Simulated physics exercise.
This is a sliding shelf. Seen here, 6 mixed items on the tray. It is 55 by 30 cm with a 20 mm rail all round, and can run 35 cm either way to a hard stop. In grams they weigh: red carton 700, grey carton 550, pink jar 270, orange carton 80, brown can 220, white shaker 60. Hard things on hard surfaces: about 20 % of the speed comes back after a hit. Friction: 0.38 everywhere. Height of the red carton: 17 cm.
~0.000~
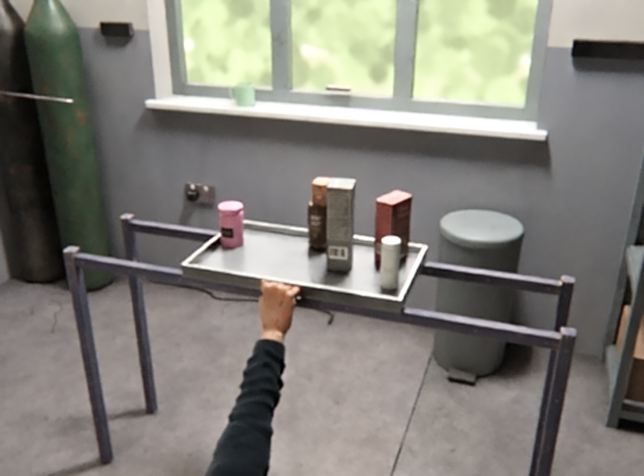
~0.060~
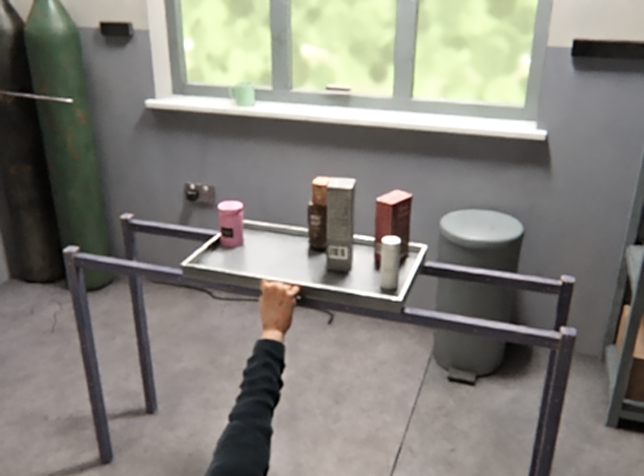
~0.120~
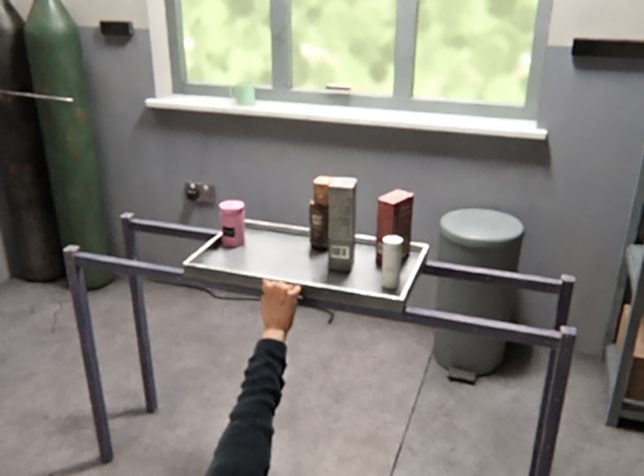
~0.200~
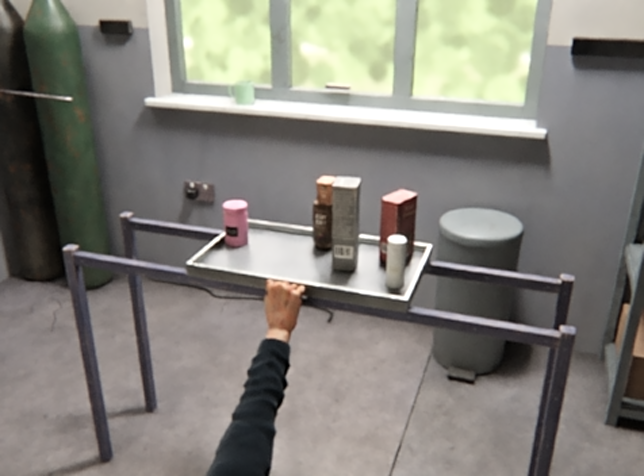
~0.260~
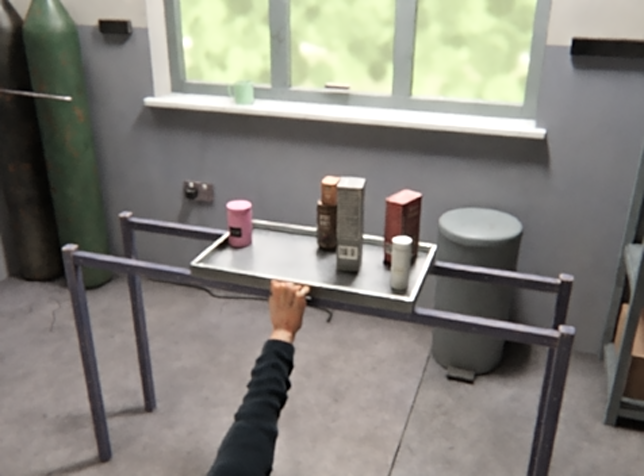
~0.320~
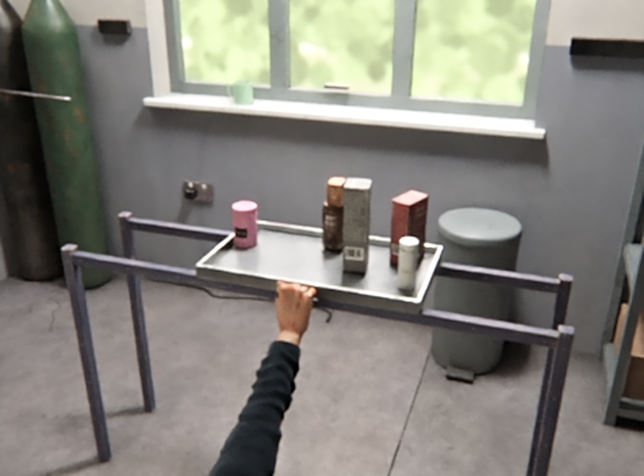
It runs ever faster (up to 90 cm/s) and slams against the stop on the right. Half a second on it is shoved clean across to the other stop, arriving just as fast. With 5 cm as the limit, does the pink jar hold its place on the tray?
The pink jar holds its spot.
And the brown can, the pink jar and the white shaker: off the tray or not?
The brown can ends on the tray; the pink jar is still on the tray; the white shaker finishes off the tray.
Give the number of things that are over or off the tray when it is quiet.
In all, 5.
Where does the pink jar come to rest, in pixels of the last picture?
Around (121, 208).
After 1.22 s, tray moved 35 cm right; red carton, grey carton and white shaker now off the tray; pink jar moved 10 cm near (388, 245); brown can on its side.
After 1.82 s, tray moved 28 cm right; orange carton now off the tray; pink jar moved 10 cm near (360, 241); brown can on its side.
After 2.62 s, tray moved 15 cm left; pink jar moved 10 cm near (212, 220); brown can on its side.
In the end (3.5 s), off the tray, red carton, grey carton, orange carton and white shaker; toppled on the tray, brown can; pink jar under 5 cm from the start. At the end, from the last picture's camera, pink jar near (120, 208).
